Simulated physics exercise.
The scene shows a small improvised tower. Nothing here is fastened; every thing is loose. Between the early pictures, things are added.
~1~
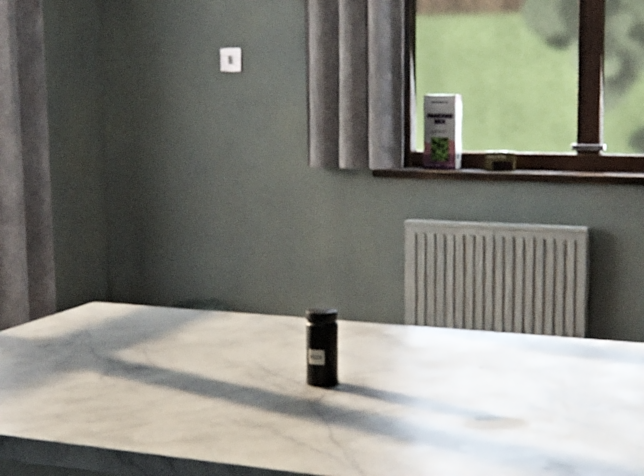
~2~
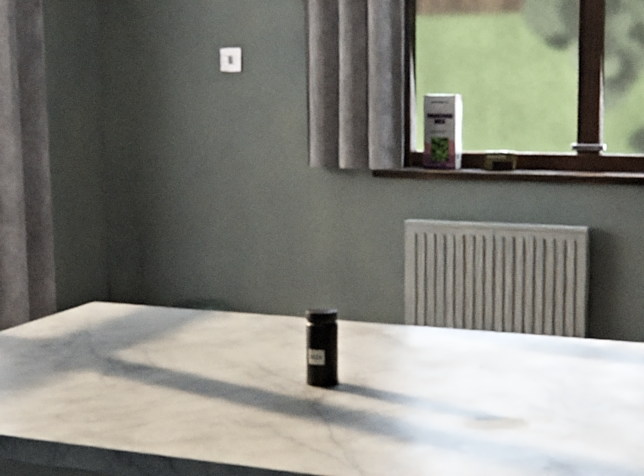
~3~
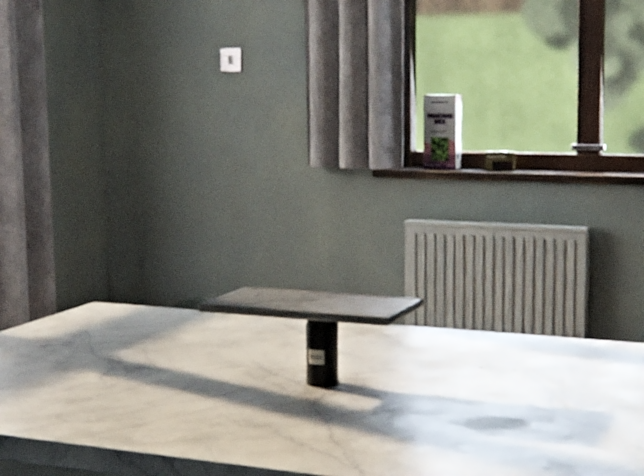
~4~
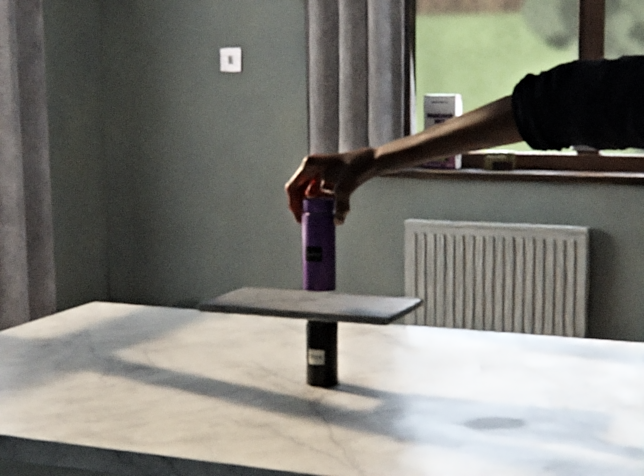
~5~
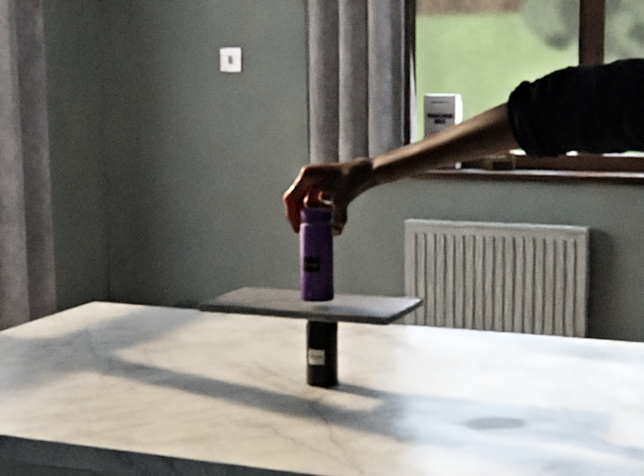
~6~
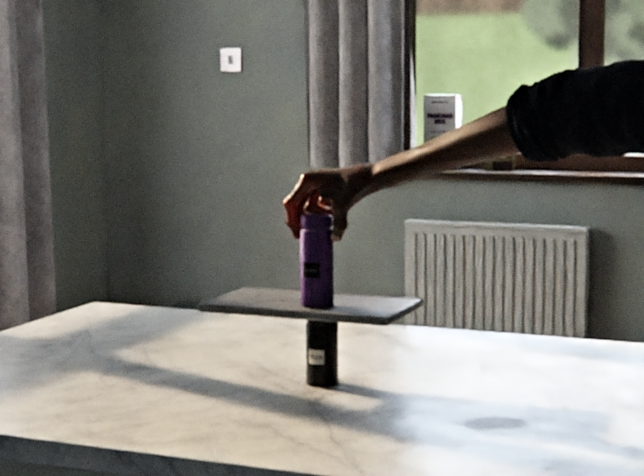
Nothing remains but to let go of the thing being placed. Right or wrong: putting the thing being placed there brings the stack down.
Wrong, the stack stays up.
Then, 0.30 s after the last picture, nothing has stirred.
Then, 1.00 s after the last picture, purple shaker resting near (317, 261).
At rest, all 3 in place. Seen from the same camera at the end, purple shaker near (316, 261). The stack keeps its balance.
